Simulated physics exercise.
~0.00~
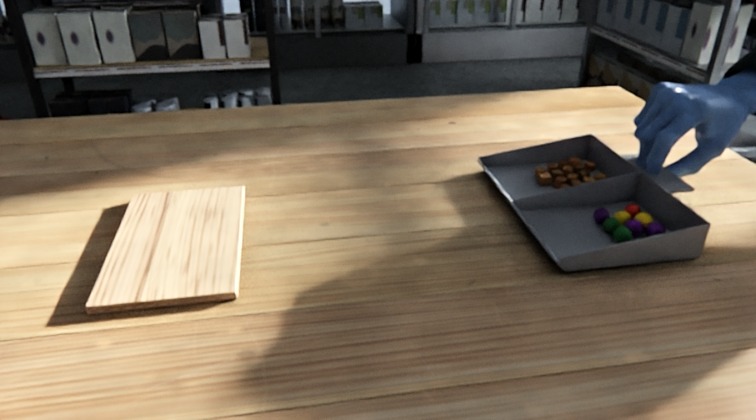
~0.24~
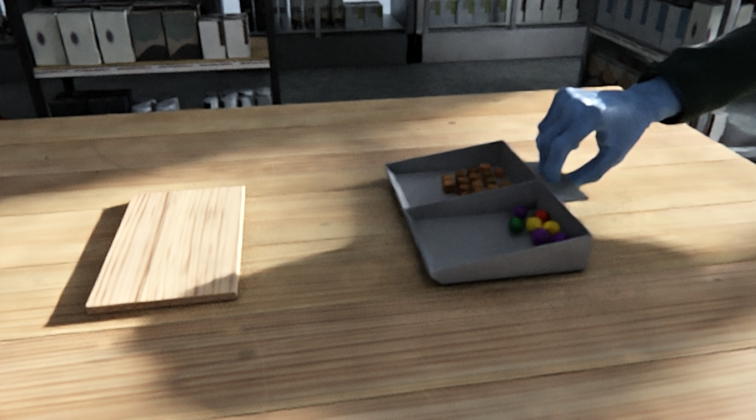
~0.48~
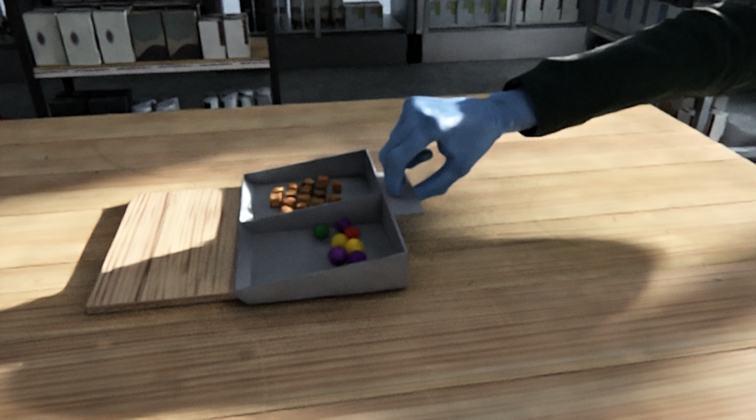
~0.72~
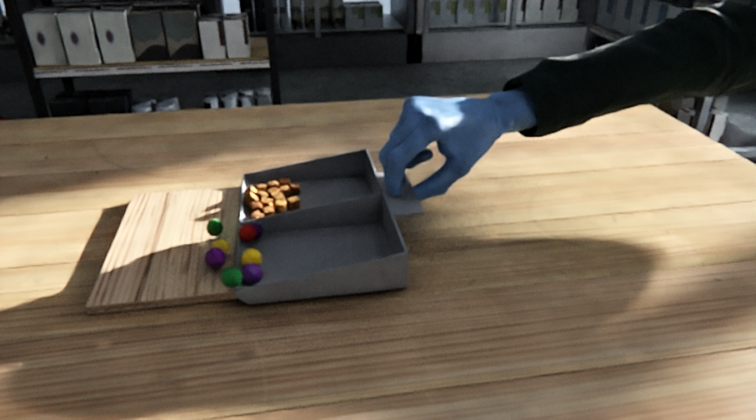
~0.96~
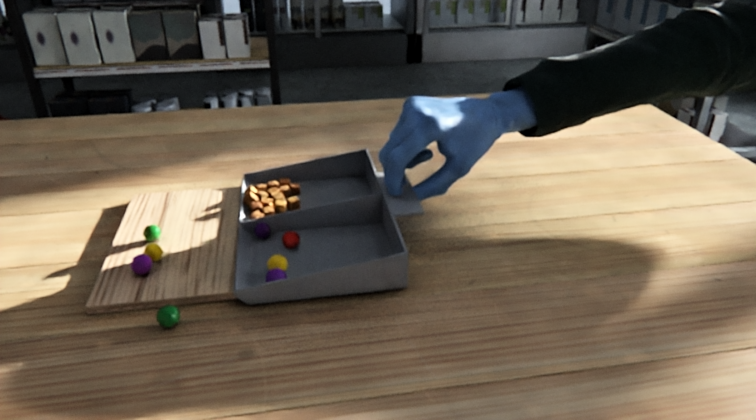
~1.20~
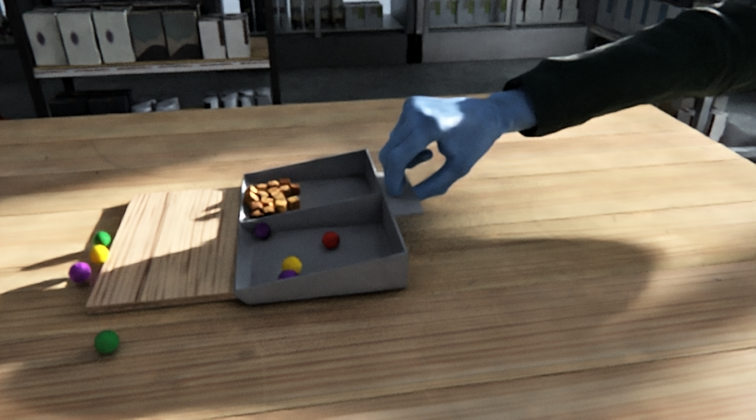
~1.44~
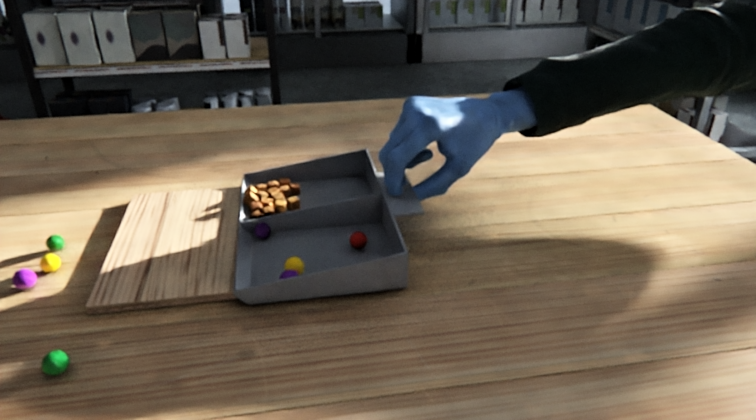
A gray two-part tray, slid left across a wooden table by a blue-gloved hand, stops against a flat board; the brown pieces shift to the front but stay inside, while some of the colorful balls spill over the board onto the table and the rest remain in the tray.
